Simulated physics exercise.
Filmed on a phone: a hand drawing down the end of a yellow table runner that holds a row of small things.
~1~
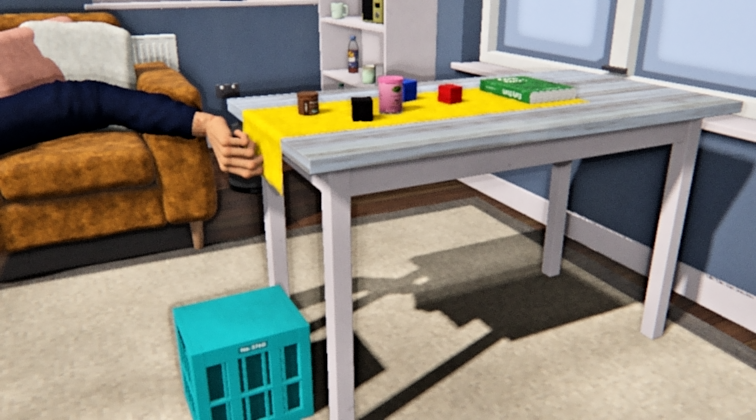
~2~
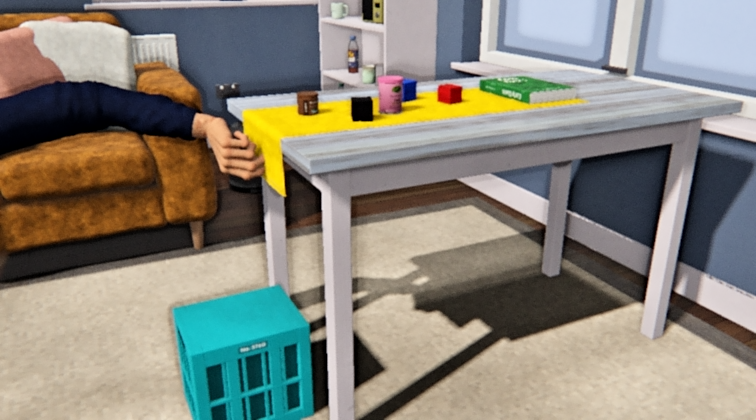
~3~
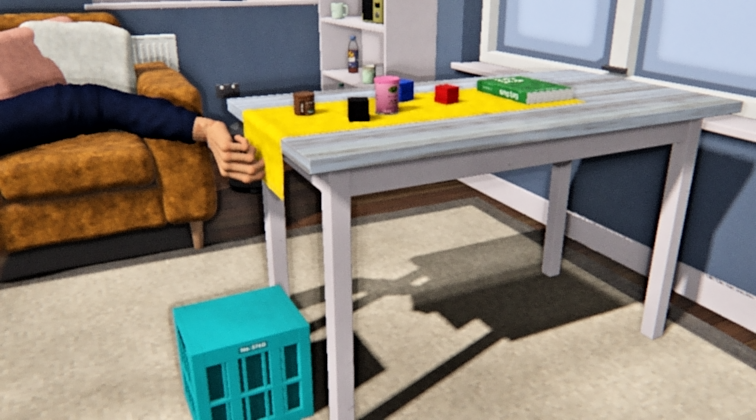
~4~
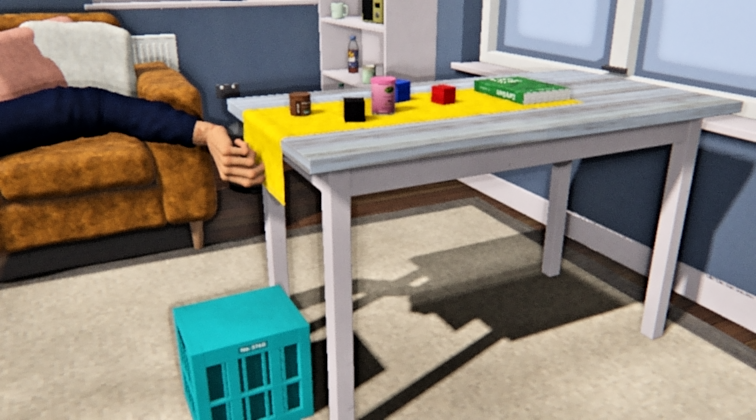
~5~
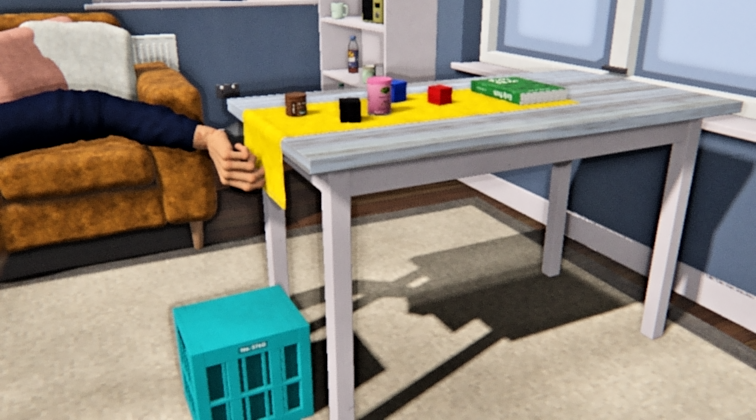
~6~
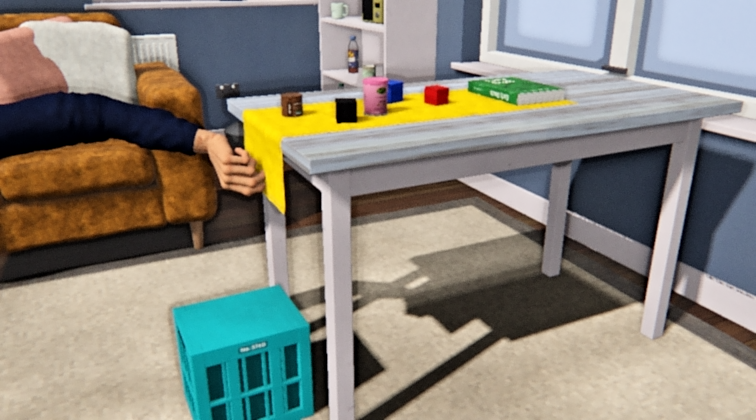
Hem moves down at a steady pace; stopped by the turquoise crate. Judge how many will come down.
Lost: Three.
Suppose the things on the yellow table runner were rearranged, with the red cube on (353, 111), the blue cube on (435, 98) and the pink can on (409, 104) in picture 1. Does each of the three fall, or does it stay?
Outcome: Red cube falls away, blue cube stays aboard, pink can stays aboard.
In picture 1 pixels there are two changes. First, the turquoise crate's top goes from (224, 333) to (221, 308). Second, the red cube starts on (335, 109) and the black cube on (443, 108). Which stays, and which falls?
The red cube ends up off the top and the black cube ends up still on top.
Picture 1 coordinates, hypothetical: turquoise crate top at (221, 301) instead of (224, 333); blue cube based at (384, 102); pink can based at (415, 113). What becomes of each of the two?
Blue cube stays, pink can stays.
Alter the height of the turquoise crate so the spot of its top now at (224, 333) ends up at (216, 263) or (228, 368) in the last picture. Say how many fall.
Respectively 1 and 4.
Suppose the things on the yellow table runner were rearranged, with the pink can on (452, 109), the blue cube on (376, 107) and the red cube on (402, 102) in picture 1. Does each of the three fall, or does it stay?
Outcome: Pink can stays, blue cube falls away, red cube stays.
Soon after, hem near (266, 245); brown pot gone.
Then, hem on the crate; brown pot, black cube and pink can gone.
At rest, hem on the crate; brown pot, black cube and pink can gone. It carries off three.
